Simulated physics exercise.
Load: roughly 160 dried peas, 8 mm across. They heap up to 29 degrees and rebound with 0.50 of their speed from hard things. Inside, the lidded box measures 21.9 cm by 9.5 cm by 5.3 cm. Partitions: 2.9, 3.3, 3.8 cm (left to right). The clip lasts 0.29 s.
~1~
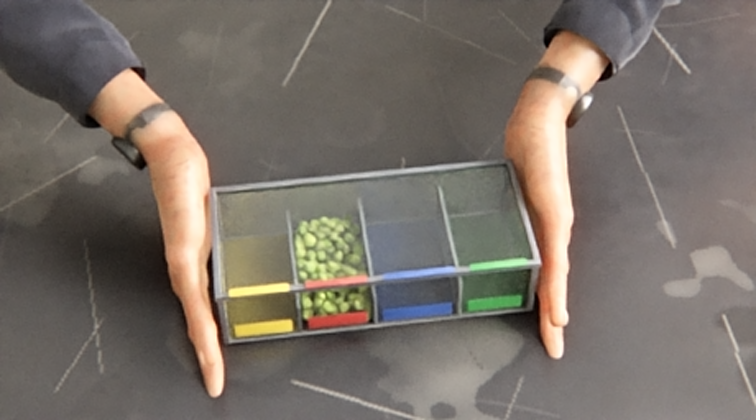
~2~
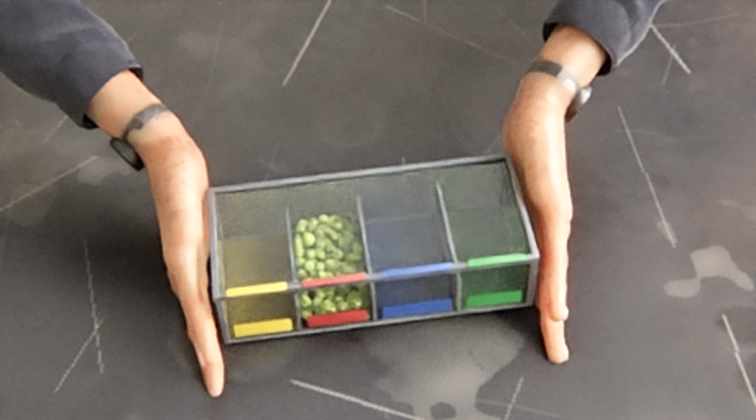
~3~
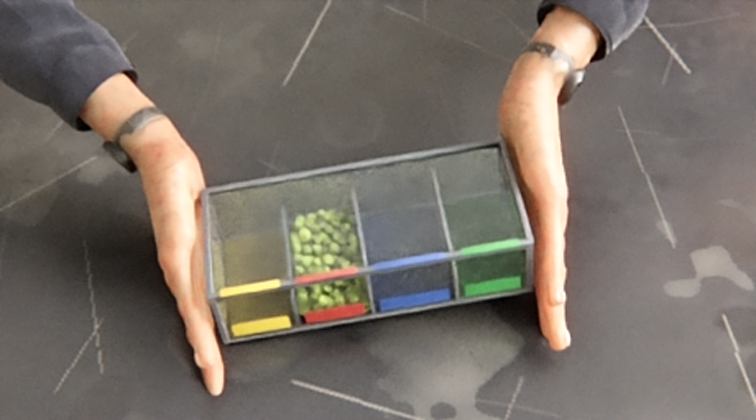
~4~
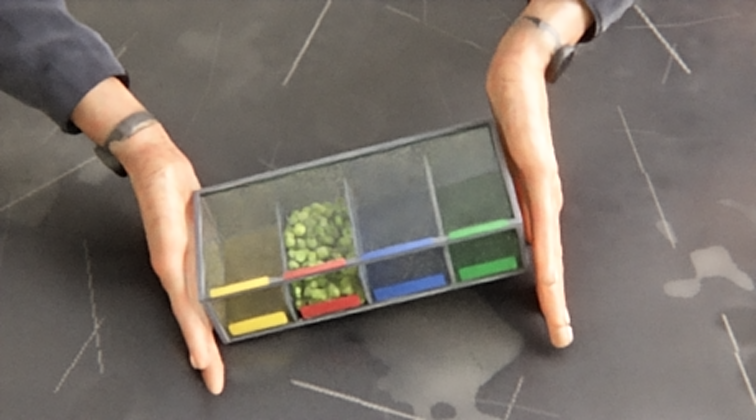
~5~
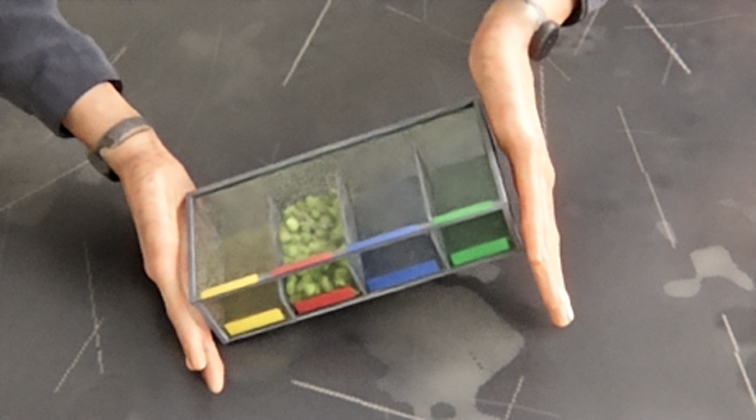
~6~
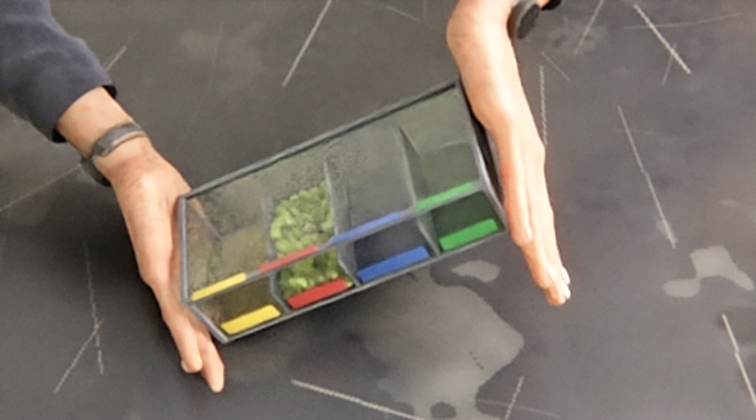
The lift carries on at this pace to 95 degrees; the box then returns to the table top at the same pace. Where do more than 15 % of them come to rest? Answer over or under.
Red over, blue under, green under, yellow over.
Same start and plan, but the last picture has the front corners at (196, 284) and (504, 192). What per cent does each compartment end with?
Red 25; blue 0; green 0; yellow 75.
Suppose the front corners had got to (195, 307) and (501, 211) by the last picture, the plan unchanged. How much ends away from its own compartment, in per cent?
Then about 80 per cent.
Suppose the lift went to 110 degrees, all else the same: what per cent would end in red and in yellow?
In that case red 0, yellow 100.
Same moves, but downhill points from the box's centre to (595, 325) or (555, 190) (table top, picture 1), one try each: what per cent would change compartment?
Some 60 and 75 per cent.
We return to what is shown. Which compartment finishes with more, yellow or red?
The yellow one has more.
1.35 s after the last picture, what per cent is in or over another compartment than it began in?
Roughly 70 per cent.
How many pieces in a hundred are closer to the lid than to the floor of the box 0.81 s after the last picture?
About 50 per cent.
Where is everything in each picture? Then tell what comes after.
The first picture shows box tilt 0 degrees, front corners at (221, 295) and (534, 262); red 100 %.
The second picture shows box tilt 1 degrees, front corners at (219, 295) and (533, 256).
The third picture shows box tilt 6 degrees, front corners at (213, 295) and (527, 241), lowest corner left back.
The fourth picture shows box tilt 12 degrees, front corners at (204, 296) and (516, 221), lowest corner left back.
The fifth picture shows box tilt 18 degrees, front corners at (196, 298) and (501, 201), lowest corner left back.
The sixth picture shows box tilt 24 degrees, front corners at (188, 300) and (481, 182), lowest corner left back; red 100 %.
Then, 0.81 s after the last picture, tilt 94 degrees; red 60 %, yellow 40 %.
Then, 1.35 s after the last picture, tilt 40 degrees; red 30 %, yellow 70 %.
Then, 1.94 s after the last picture, tilt 0 degrees; red 30 %, yellow 70 %.
In the end, red 30 %, blue 0 %, green 0 %, yellow 70 %.
